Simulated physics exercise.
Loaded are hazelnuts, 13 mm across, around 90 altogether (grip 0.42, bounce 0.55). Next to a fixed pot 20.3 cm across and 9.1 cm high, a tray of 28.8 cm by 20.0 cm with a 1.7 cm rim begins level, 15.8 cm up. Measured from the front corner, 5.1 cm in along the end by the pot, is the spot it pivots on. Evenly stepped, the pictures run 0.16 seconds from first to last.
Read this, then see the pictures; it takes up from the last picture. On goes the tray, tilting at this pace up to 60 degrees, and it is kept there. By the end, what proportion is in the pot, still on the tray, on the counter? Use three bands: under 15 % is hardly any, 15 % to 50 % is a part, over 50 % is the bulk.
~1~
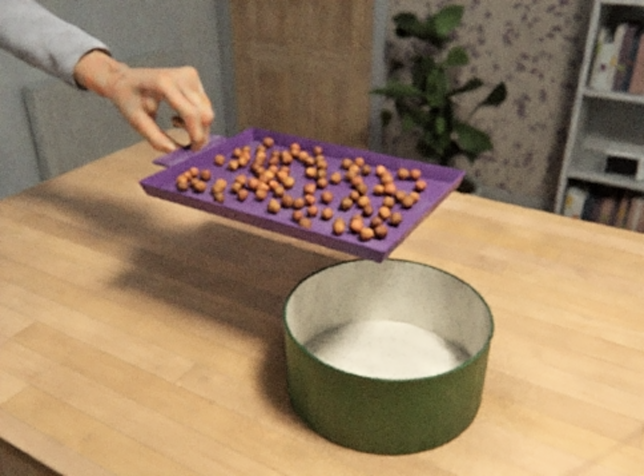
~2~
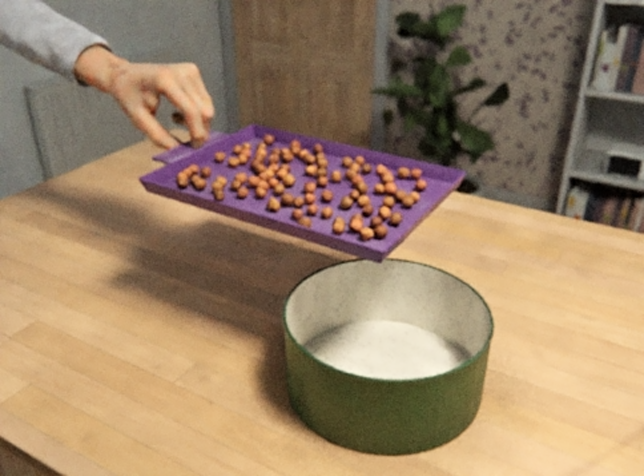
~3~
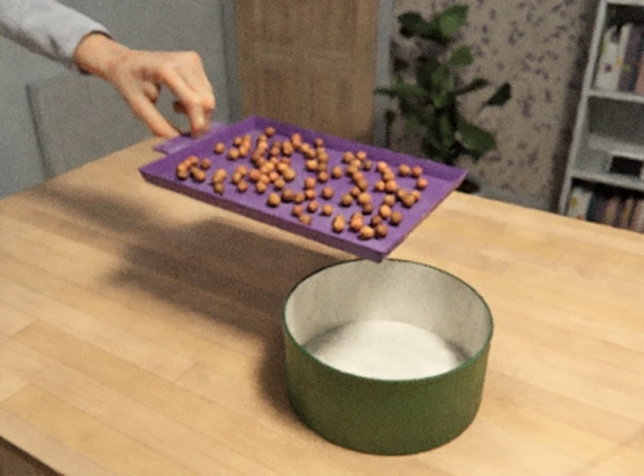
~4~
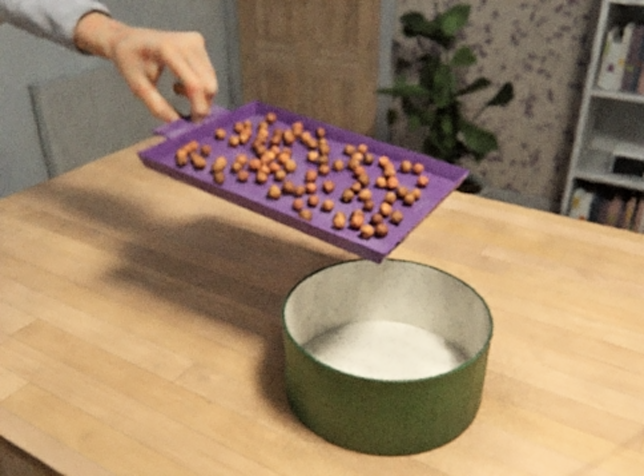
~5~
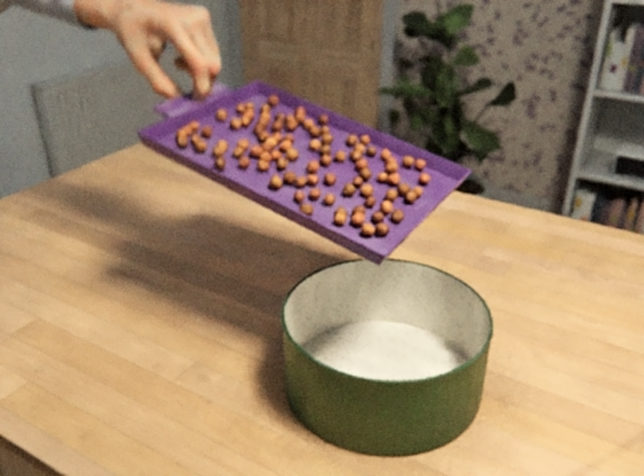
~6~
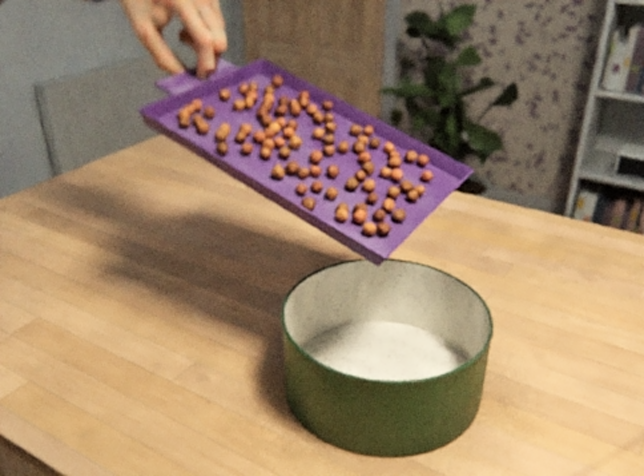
Shares - pot: A part; left on the tray: A part; counter: A part.
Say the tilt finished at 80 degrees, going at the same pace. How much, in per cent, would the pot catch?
I'd expect some 60 per cent in the pot.
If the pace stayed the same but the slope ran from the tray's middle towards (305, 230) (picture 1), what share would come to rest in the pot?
My best guess is some 50 per cent.
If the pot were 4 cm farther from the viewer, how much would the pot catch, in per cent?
It would come to roughly 40 percent.
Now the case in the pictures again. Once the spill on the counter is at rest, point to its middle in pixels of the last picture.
(611, 402), roughly.
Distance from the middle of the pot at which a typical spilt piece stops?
Roughly 24 centimetres.
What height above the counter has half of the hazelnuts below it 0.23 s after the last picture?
Around 26 cm up.
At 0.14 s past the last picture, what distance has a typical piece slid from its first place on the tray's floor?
Displacement on the tray: About 1 cm.
Then, 0.14 s after the last picture, tilt 41 degrees; the tray holds 100 %, the pot 0 %.
Then, 0.23 s after the last picture, tilt 55 degrees; the tray holds 100 %, the pot 0 %.
Then, 0.46 s after the last picture, tilt 60 degrees; the tray holds 55 %, the pot 5 %.
In the end, pot 35 %, tray 35 %, counter 30 %.
